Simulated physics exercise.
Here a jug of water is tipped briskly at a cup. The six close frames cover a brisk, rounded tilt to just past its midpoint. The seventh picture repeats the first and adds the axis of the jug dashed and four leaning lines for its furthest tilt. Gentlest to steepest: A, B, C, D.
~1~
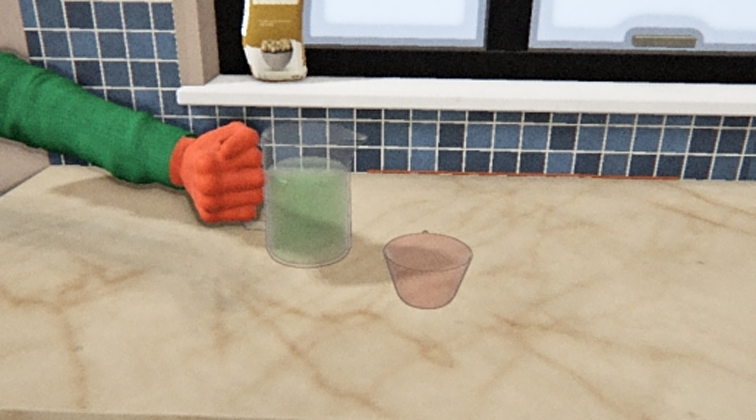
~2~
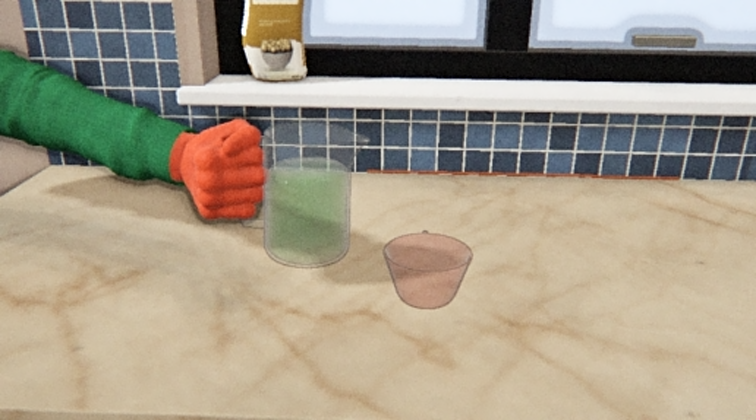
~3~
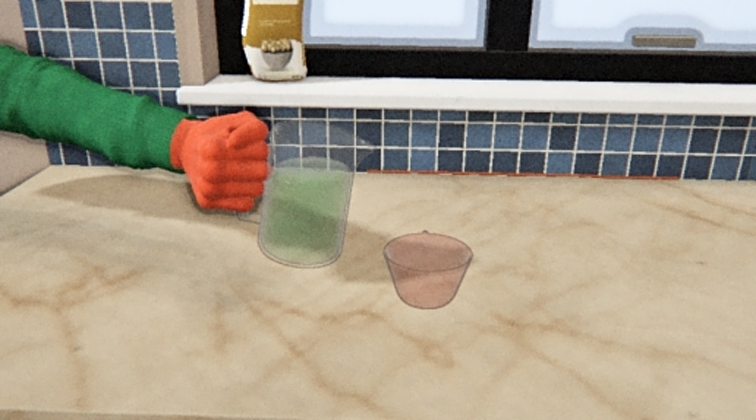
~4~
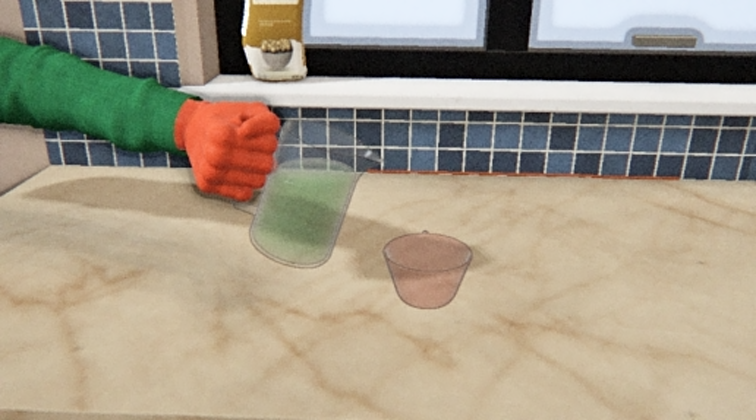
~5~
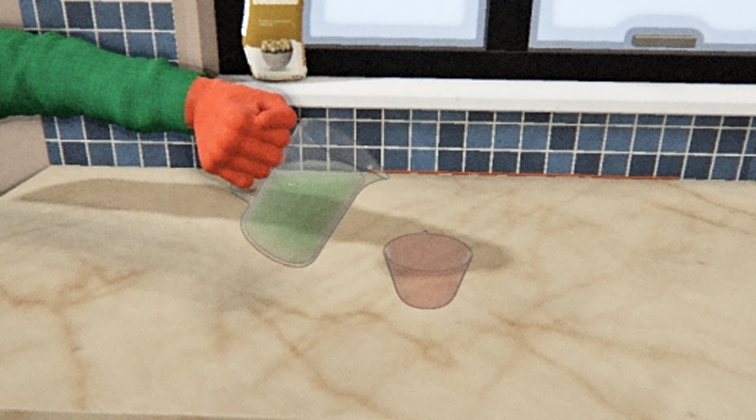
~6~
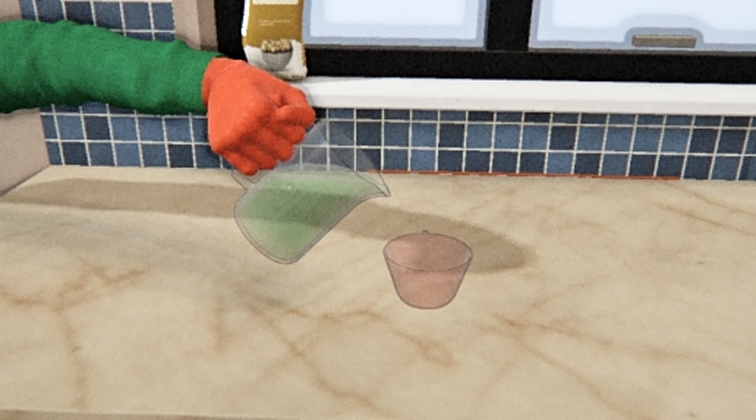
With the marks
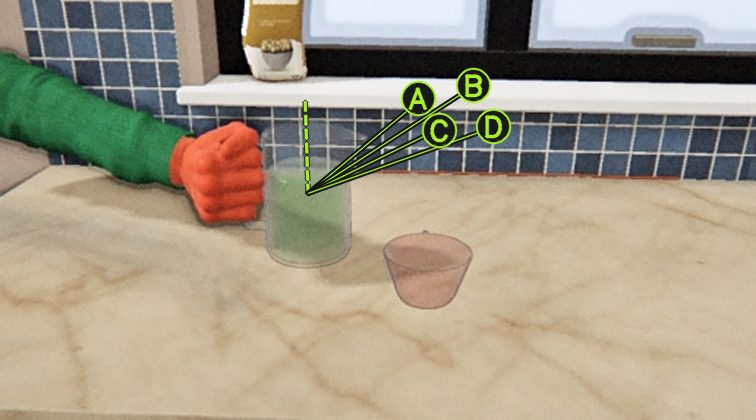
A red-gloved hand in a green sleeve tilting a clear jug of green liquid rightward beside a small pink cup on a marble counter.
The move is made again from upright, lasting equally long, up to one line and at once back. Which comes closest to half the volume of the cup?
C beats the others.
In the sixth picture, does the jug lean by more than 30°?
Yes.
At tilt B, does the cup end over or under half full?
Under.
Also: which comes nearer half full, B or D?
Here it is tilt B.
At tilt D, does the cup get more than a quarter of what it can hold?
Yes, it does.
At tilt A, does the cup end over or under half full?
Under half.
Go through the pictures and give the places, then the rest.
In the first picture, upright, lip at (365, 138); rim of the cup round (428, 251); nothing has left yet.
In the second picture, tipped about 2°, lip at (368, 140); nothing has left yet.
In the third picture, tipped about 9°, lip at (374, 147); nothing has left yet.
In the fourth picture, tipped about 19°, lip at (382, 160); nothing has left yet.
In the fifth picture, tipped about 32°, lip at (388, 176); nothing has left yet.
In the sixth picture, tipped about 45°, lip at (390, 194); nothing has left yet.
In lime, A at (406, 111); B at (459, 95); C at (423, 136); D at (477, 133).
With A, the cup ends with about 18 % of what it can hold.
With B, the cup ends with about 33 % of what it can hold.
With C, the cup ends with about 54 % of what it can hold.
With D, the cup ends with about 78 % of what it can hold; 3 % of the water is spilt.
